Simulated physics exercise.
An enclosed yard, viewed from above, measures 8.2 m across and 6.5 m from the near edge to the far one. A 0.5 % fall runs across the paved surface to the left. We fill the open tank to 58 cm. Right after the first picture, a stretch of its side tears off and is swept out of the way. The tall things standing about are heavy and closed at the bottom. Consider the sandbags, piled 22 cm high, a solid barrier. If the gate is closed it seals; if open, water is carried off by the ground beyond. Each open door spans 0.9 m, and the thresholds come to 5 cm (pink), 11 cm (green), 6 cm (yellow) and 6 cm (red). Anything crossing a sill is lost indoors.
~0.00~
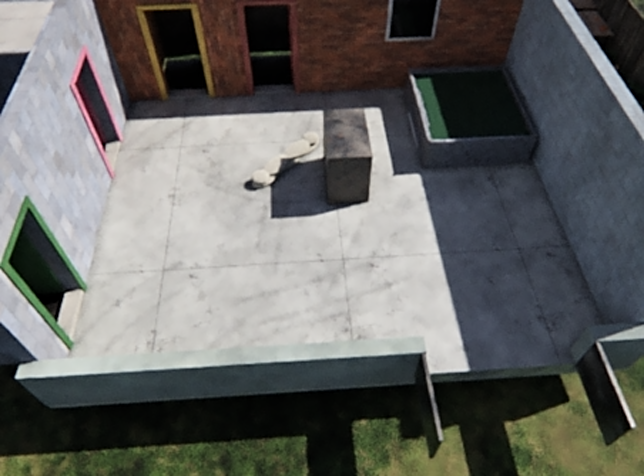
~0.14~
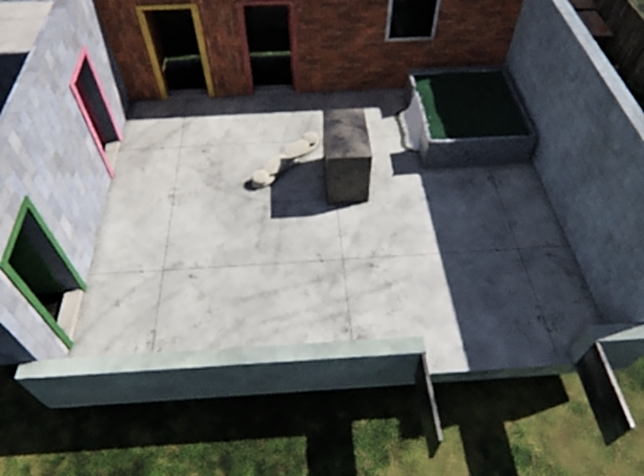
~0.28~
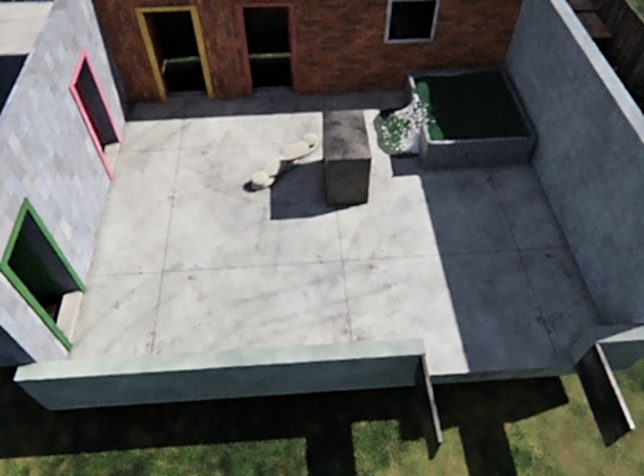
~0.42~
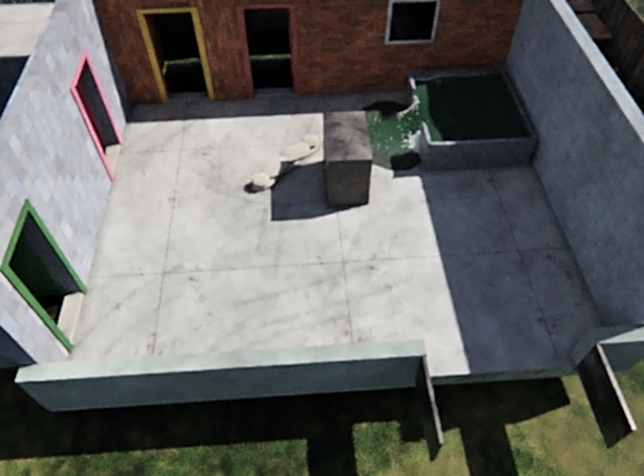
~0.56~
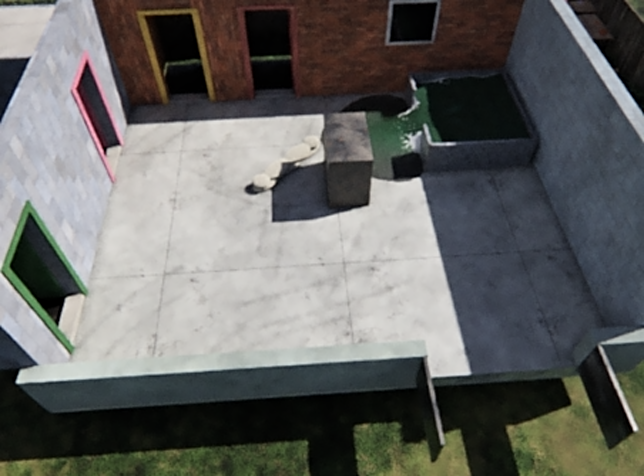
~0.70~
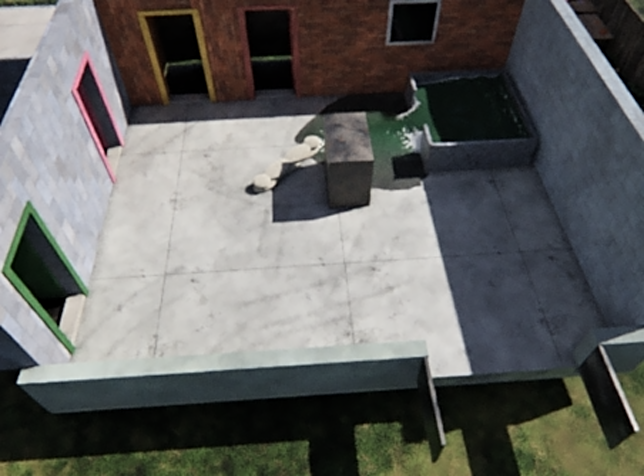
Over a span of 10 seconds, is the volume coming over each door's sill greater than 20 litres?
Within 10 seconds: At the pink door, greater; at the green door, not greater; at the yellow door, greater; at the red door, greater.
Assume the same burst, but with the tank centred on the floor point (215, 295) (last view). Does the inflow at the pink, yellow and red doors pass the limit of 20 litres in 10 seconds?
Against that limit: Pink under, yellow past it, red not over.
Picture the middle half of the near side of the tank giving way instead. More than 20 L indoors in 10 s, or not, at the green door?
Then the green door ends up within bounds.
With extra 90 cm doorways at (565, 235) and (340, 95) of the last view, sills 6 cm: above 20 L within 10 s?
Order as listed: Respected and surpassed.
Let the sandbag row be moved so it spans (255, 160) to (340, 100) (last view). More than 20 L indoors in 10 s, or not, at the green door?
So green stays inside.
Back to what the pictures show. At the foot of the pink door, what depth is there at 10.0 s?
Depth: Approx. 8.0 cm.
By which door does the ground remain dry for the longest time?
It would be the green one.
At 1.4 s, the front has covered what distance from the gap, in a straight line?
Some 4.4 m out.
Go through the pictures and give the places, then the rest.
In the first picture, the open tank at (468, 104) is whole and still, 58 cm deep.
In the second picture, water pours out at (418, 120) and has run 0.6 m, to (414, 149); typically 8 cm deep outside, 58 cm at the open tank's back.
In the third picture, water pours out at (417, 124) and has run 0.9 m, to (389, 152); typically 10 cm deep outside, 58 cm at the open tank's back.
In the fourth picture, water pours out at (417, 125) and has run 1.3 m, to a hidden place; typically 7 cm deep outside, 58 cm at the open tank's back.
In the fifth picture, water pours out at (418, 125) and has run 1.9 m, to a hidden place; typically 5 cm deep outside, 56 cm at the open tank's back.
In the sixth picture, the front is at (299, 137), 2.4 m from the gap at (419, 126); 4.1 m2 of floor is under water; 49 cm left at the back of the open tank.
After 1.4 s water covers 20 % of the floor and is deepest (35 cm) near (413, 133); pink door not reached, green door not reached, yellow door not reached, red door 6 cm at the sill, 0 L in.
After 2.2 s water covers 35 % of the floor and is deepest (30 cm) near (319, 156); pink door not reached, green door not reached, yellow door 10 cm at the sill, 0 L in, red door 10 cm at the sill, 5 L in.
After 3.5 s water covers 55 % of the floor and is deepest (28 cm) near (130, 115); pink door 11 cm at the sill, 2 L in, green door not reached, yellow door 9 cm at the sill, 9 L in, red door 10 cm at the sill, 20 L in.
After 6.0 s water covers 70 % of the floor and is deepest (18 cm) near (103, 385); pink door 10 cm at the sill, 36 L in, green door 3 cm at the sill, 0 L in, yellow door 9 cm at the sill, 25 L in, red door 10 cm at the sill, 56 L in.
After 10.0 s water covers 70 % of the floor and is deepest (10 cm) near (65, 387); pink door 8 cm at the sill, 72 L in, green door 10 cm at the sill, 1 L in, yellow door 7 cm at the sill, 44 L in, red door 6 cm at the sill, 69 L in.
